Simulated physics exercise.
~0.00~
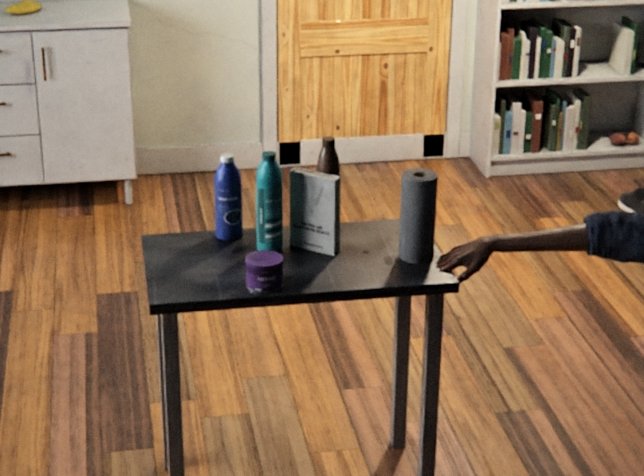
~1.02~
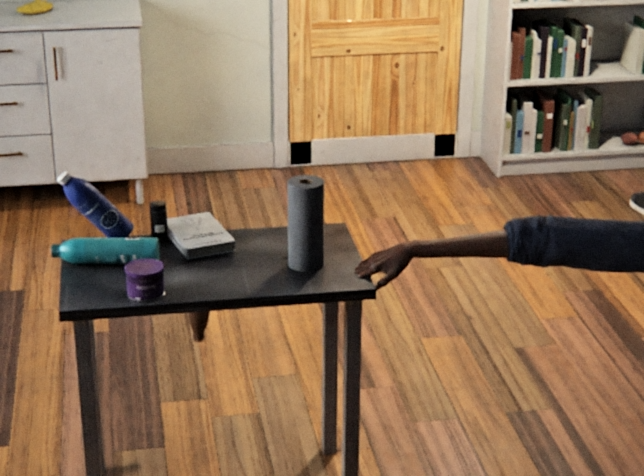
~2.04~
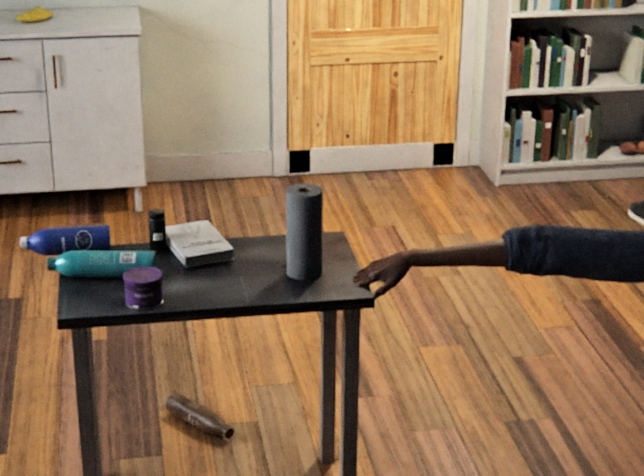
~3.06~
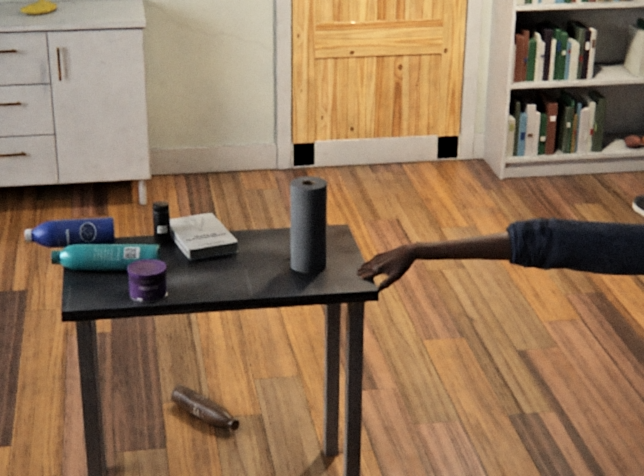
A dark work table slides left across a wood-plank floor, a hand at its right corner, seen from slightly above in a room with a pale cabinet, wooden door and bookshelf. On it stand blue, turquoise and brown bottles, a white book, a purple tub, a grey roll and a small black shaker. As it shifts, the bottles and book topple, and the brown bottle drops off the table. The blue bottle tips over last, onto the tabletop's left end. Finally the brown bottle lies on the floor, while the roll, tub and shaker remain upright on the table.
